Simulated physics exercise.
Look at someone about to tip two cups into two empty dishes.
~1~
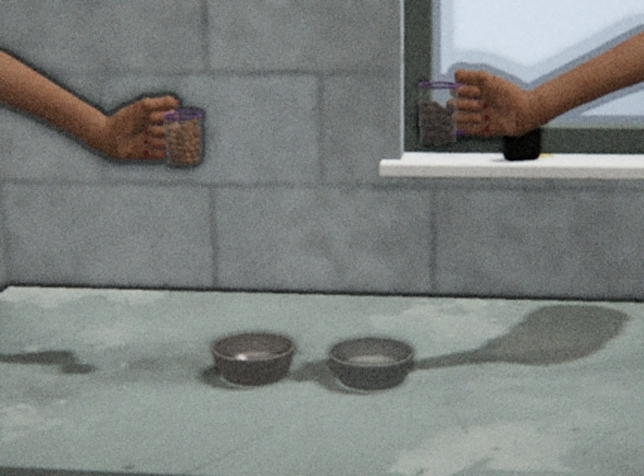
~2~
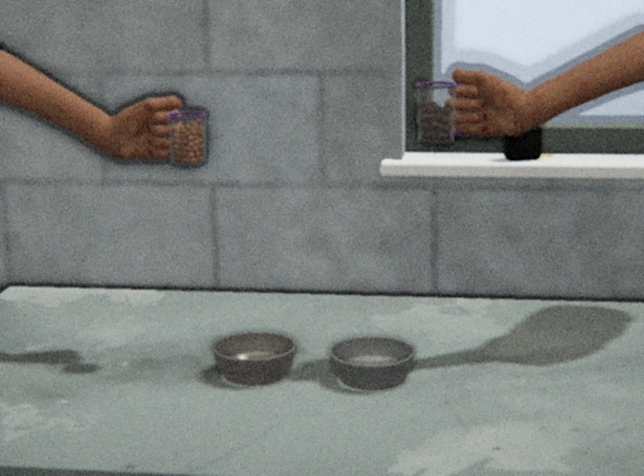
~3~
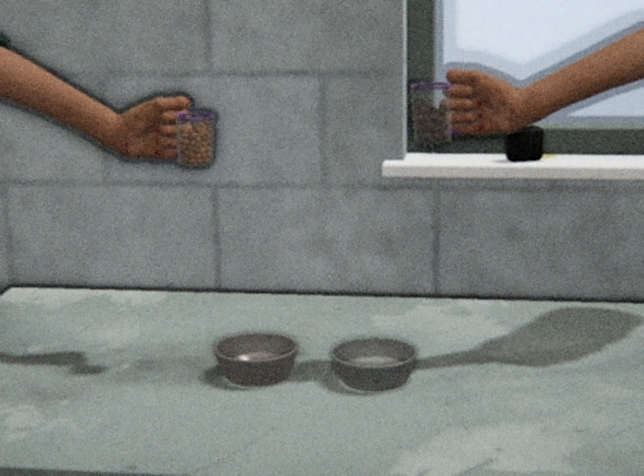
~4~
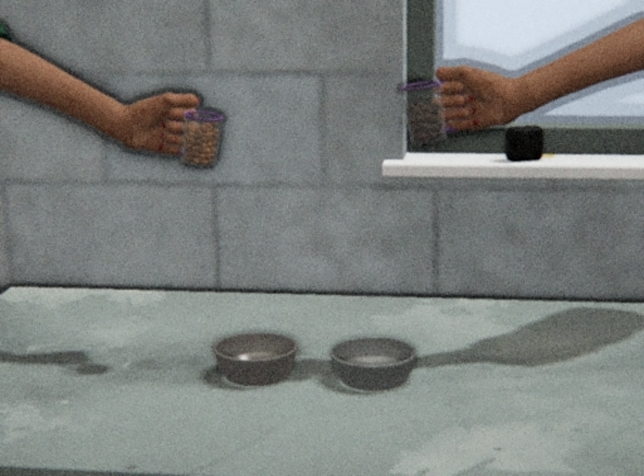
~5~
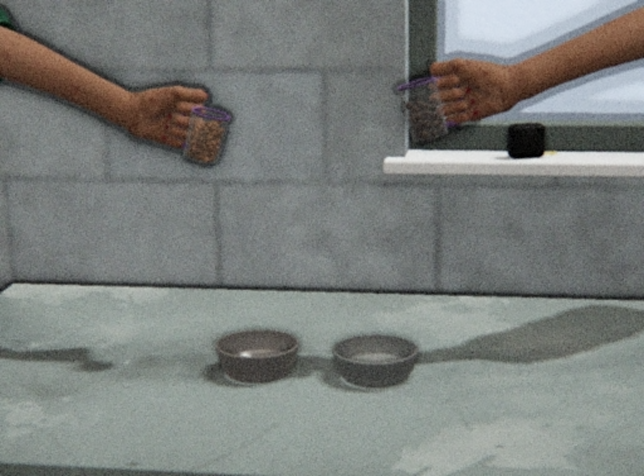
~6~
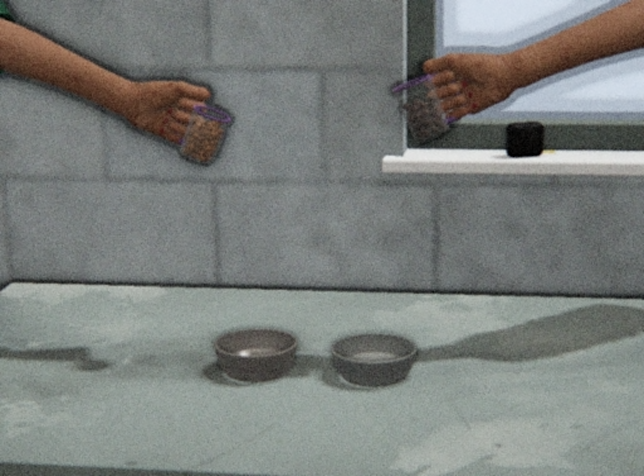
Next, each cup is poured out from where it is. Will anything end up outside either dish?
In the end left dish: I think some will fall out of it; right dish: I think some will fall out of it.
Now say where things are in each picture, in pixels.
Left dish at (245, 363), empty; left cup at (184, 139), holding cereal balls, high above its dish; right dish at (367, 369), empty; right cup at (438, 113), holding chocolate balls, high above its dish, in the first picture.
Left cup at (188, 139), upright; right cup at (436, 113), upright, in the second picture.
Left cup at (195, 140), tipped 2°; right cup at (431, 114), tipped 2°, in the third picture.
Left cup at (201, 140), tipped 8°; right cup at (425, 114), tipped 8°, in the fourth picture.
Left cup at (206, 137), tipped 15°; right cup at (424, 111), tipped 15°, in the fifth picture.
Left dish at (248, 359); left cup at (204, 136), tipped 22°; right dish at (369, 365); right cup at (422, 110), tipped 22°, in the sixth picture.
Then, 0.70 s after the last picture, left, all still in the cup; right, all still in the cup.
Then, 1.31 s after the last picture, left, most still in the cup, a stray few in the dish, about a quarter in the air; right, most still in the cup, about a quarter in the air.
Then, 1.83 s after the last picture, left, most in the dish, a stray few outside the dish, a small part in the air; right, about a third in the dish, about a third outside the dish, about a quarter in the air.
By the end, left, nearly all in the dish, a small part outside the dish; right, about a third in the dish, about two thirds outside the dish.
